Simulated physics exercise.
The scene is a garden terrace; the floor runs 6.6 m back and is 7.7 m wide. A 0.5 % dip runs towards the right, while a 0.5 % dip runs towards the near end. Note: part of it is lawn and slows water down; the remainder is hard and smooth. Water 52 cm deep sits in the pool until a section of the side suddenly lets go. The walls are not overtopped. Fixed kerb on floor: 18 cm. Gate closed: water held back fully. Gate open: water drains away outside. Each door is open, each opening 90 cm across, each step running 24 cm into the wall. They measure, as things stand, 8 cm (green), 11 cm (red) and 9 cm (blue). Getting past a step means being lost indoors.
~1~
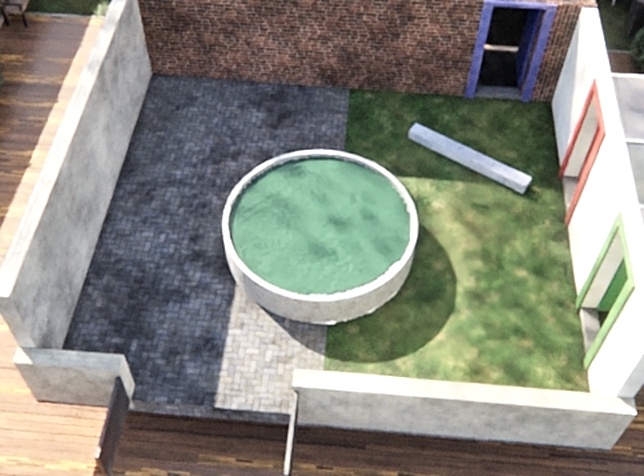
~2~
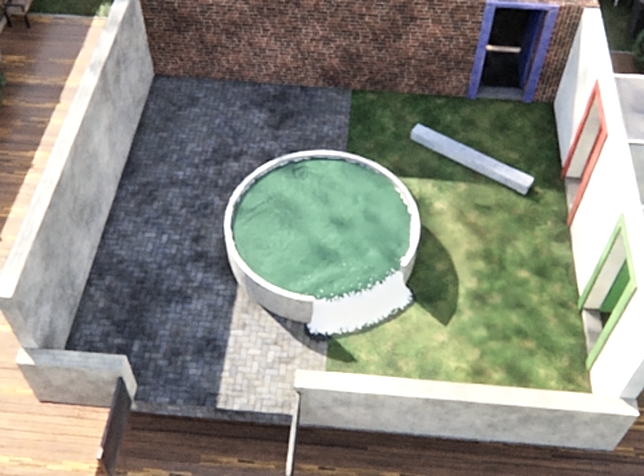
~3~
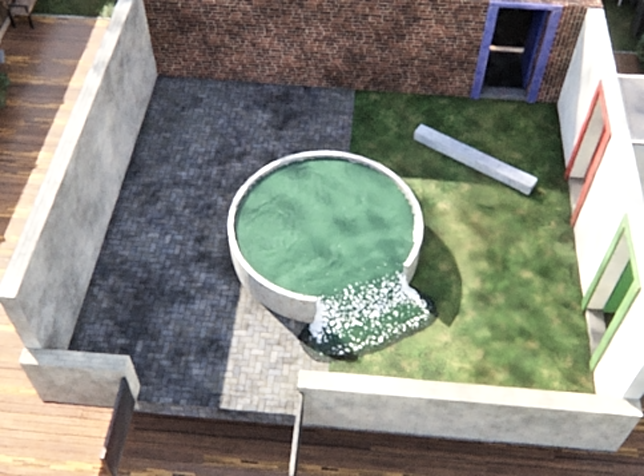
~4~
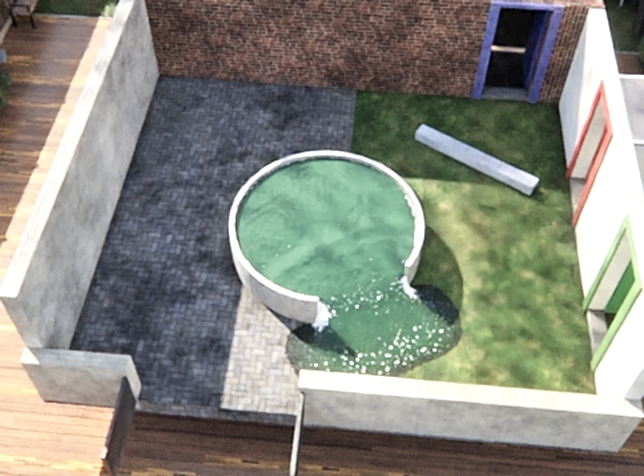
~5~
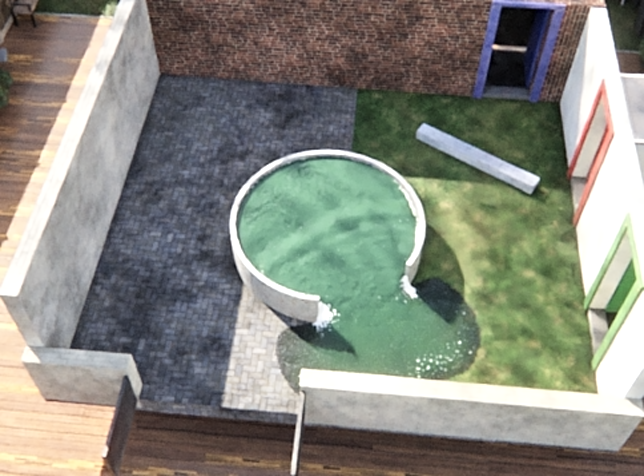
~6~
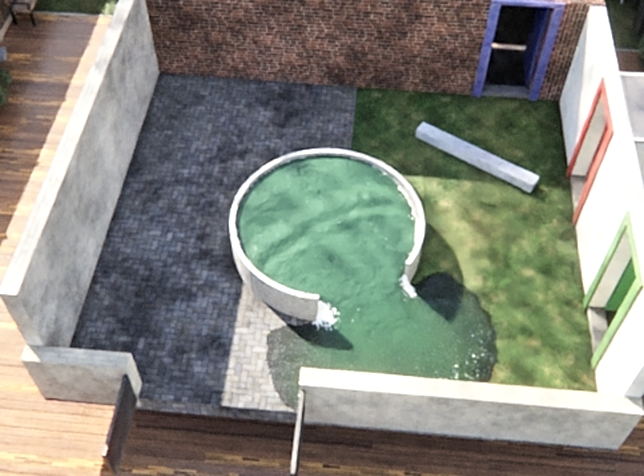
A round pool of green water sat still in a walled yard until a gap opened at its front, and water poured out in white foam, then spread over the paving and grass.
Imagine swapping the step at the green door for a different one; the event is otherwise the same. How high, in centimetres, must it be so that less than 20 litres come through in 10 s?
It must be about 19 cm high.
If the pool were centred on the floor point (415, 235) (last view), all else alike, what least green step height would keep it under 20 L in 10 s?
Then roughly 24 cm.
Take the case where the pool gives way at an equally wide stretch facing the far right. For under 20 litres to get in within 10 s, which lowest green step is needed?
That way, roughly 7.0 cm.
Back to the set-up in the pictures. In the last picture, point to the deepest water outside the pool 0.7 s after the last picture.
About (387, 404).
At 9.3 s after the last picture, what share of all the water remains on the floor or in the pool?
Something like 86 per cent of it remains.
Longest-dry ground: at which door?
That's the blue one.
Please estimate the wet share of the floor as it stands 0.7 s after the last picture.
Close to 15 per cent is wet.
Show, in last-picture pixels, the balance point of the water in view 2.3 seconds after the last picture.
(378, 296) or so.
Then, 0.7 s after the last picture water covers 15 % of the floor, deepest (36 cm) near (387, 404); it has not reached the green door.
Then, 2.3 s after the last picture water covers 30 % of the floor, deepest (38 cm) near (594, 423); 20 cm at the green door, 14 litres in over its 8 cm step.
Then, 9.3 s after the last picture water covers 90 % of the floor, deepest (12 cm) near (594, 423); 11 cm at the green door, 213 litres in over its 8 cm step.
At the green door as built, the water peaked near 21 cm, 2.7 s after the last picture.
With a step of 17 cm, 34 litres would have come in within the 10 s; with 23 cm, 4 litres. So under 20 litres takes about 19 cm.
